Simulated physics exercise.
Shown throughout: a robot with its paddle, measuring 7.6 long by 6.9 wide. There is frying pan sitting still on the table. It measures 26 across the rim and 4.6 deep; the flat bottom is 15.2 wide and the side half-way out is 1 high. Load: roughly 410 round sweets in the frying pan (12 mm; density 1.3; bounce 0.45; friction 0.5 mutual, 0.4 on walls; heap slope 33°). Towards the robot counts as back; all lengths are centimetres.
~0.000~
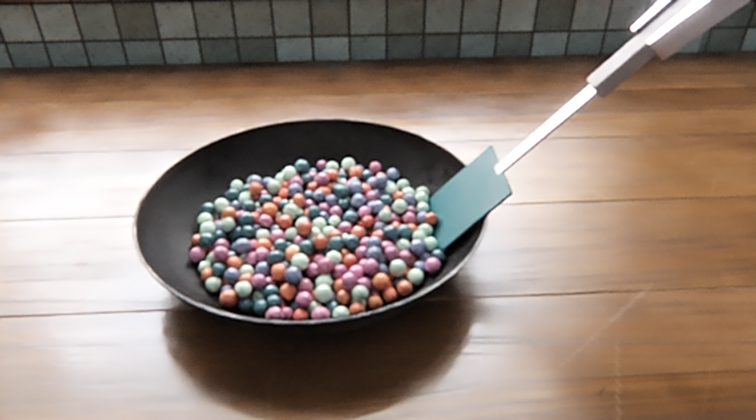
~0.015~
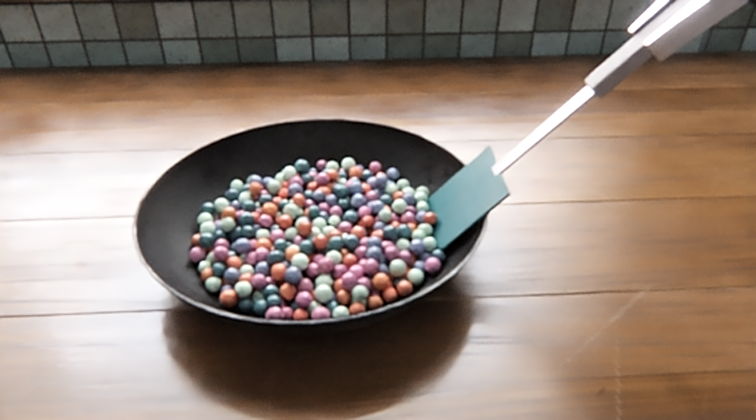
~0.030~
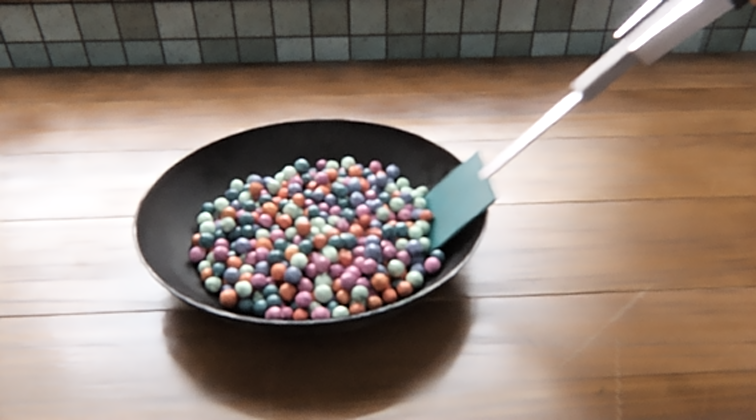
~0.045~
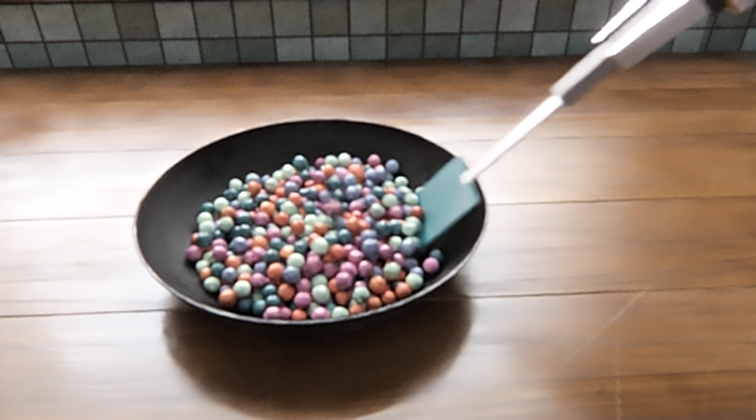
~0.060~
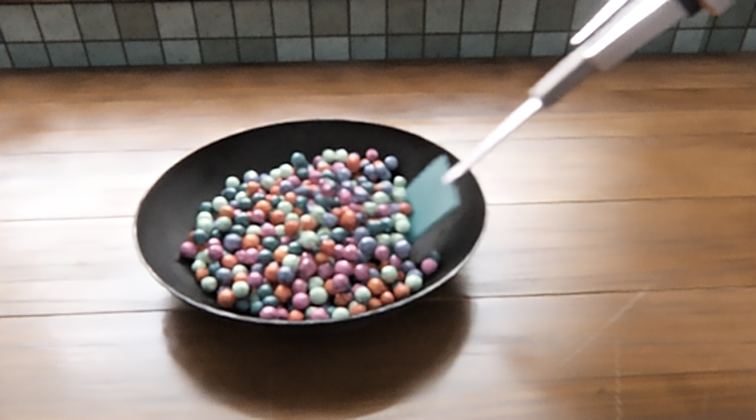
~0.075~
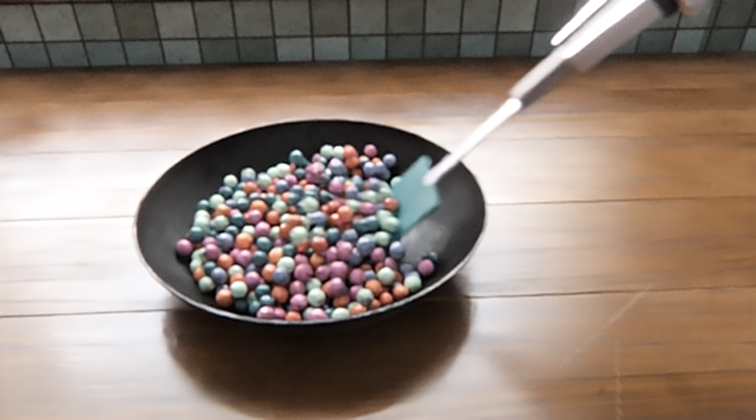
A robot's teal paddle pushes colorful round sweets slightly leftward in a black frying pan.
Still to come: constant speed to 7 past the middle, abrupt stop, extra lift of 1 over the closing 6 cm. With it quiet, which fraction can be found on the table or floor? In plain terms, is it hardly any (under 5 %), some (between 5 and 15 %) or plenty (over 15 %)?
Some - between 5 and 15 %.
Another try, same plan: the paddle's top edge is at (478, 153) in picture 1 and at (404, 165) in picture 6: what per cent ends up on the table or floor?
I'd put it at roughly 10 per cent.
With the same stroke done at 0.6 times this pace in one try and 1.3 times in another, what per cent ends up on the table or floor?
Estimates, in order: 0 % and 15 %.
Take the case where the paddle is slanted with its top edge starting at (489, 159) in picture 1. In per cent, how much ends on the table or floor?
Some 10 per cent.
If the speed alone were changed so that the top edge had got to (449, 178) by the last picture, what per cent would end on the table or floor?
0 %.
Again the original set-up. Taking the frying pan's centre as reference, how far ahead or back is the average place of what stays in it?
4.0 cm ahead.
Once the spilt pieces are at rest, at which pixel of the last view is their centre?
At about (97, 245).
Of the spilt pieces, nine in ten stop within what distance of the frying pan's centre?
25 cm.
After 0.11 s, sloping 47°, highest piece 10 above the table; 407 in the frying pan, 1 on the blade or in flight.
After 0.15 s, sloping 47°, highest piece 11 above the table; 407 in the frying pan, 1 on the blade or in flight.
After 0.37 s, sloping 47°, highest piece 6 above the table; 376 in the frying pan, 27 on the table or floor, 5 on the blade or in flight.
After 1.42 s, sloping 47°, highest piece 5 above the table; 375 in the frying pan, 33 on the table or floor.
At rest, 375 in the frying pan, 33 on the table or floor. That is 8 % on the table or floor.
